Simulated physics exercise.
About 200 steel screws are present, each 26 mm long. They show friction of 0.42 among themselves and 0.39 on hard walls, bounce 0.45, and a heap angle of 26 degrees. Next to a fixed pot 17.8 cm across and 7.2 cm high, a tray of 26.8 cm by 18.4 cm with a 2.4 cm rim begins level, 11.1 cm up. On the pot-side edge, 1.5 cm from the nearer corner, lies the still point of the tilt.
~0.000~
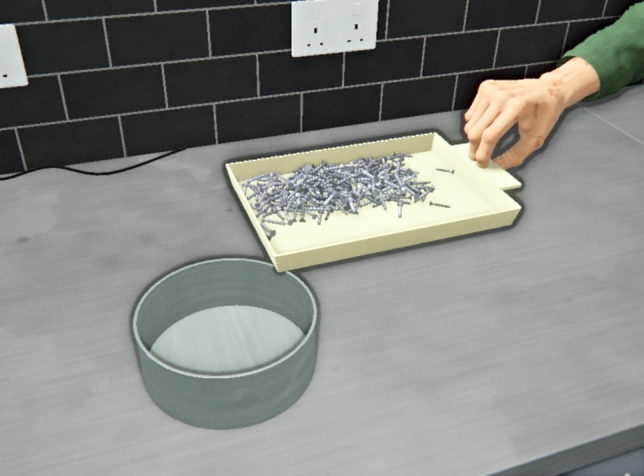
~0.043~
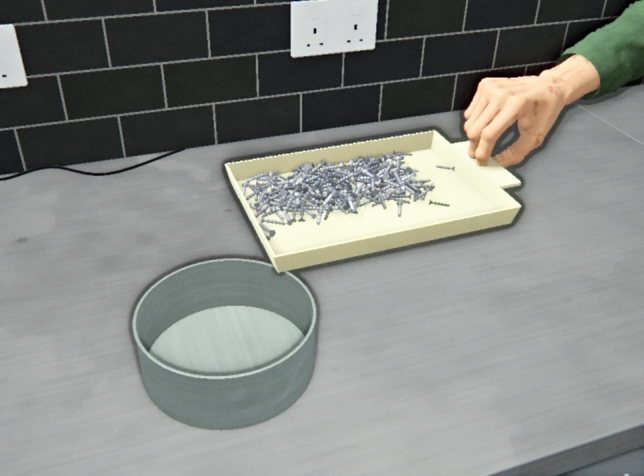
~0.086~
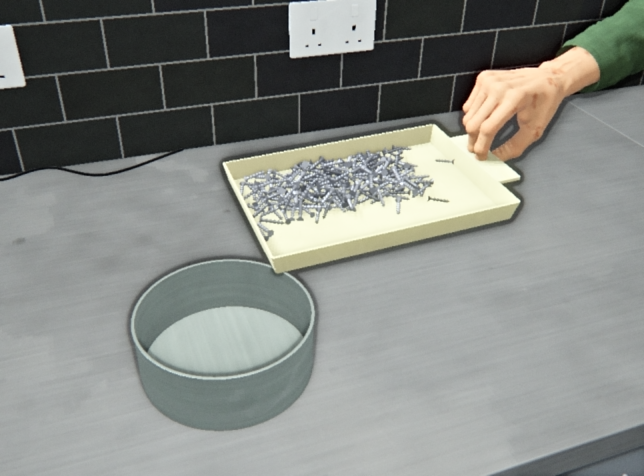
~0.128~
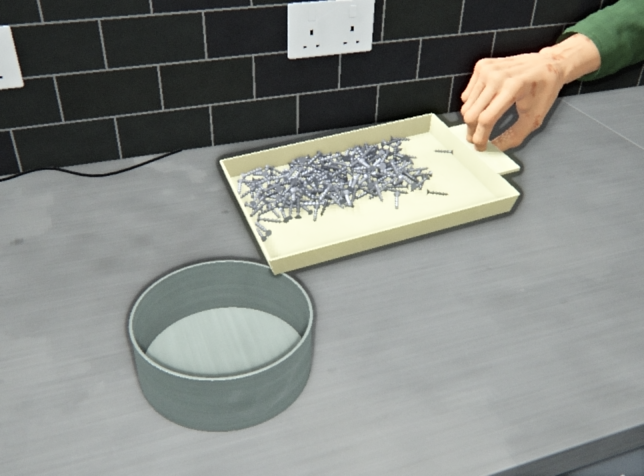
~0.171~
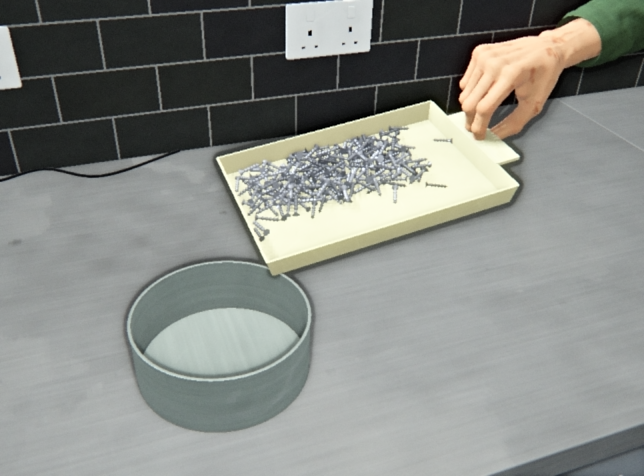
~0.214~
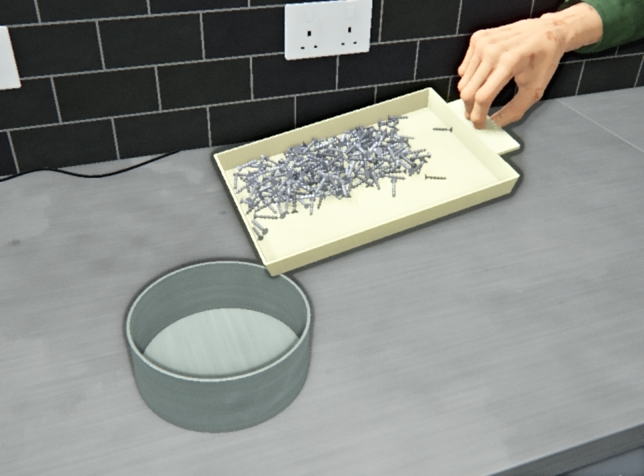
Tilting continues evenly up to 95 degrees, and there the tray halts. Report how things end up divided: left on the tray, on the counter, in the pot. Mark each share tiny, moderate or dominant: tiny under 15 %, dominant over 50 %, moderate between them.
Tray: Tiny, counter: Tiny, pot: Dominant.
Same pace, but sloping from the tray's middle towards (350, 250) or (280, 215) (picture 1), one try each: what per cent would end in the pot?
Some 75 and 30 per cent.
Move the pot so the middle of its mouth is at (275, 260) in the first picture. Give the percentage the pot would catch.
Close to 20 in a hundred.
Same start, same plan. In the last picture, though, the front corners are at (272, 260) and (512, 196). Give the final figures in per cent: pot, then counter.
Final per cent - pot 55, counter 45.
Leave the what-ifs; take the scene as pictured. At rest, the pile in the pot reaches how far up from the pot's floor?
Some 3.0 cm above the floor.
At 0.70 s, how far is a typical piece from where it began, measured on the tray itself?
By then it sits near 10 cm from where it began.
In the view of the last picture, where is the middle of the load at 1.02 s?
Around (245, 251).
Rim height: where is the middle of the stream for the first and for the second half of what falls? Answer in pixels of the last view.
Early: About (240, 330); late: About (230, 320).
After 0.70 s, tilt 52 degrees; the tray holds 100 %, the pot 0 %.
After 1.02 s, tilt 78 degrees; the tray holds 75 %, the pot 25 %.
After 1.44 s, tilt 95 degrees; the tray holds 0 %, the pot 100 %.
By 2.0 s all is still; tray 0 %, counter 0 %, pot 100 %.
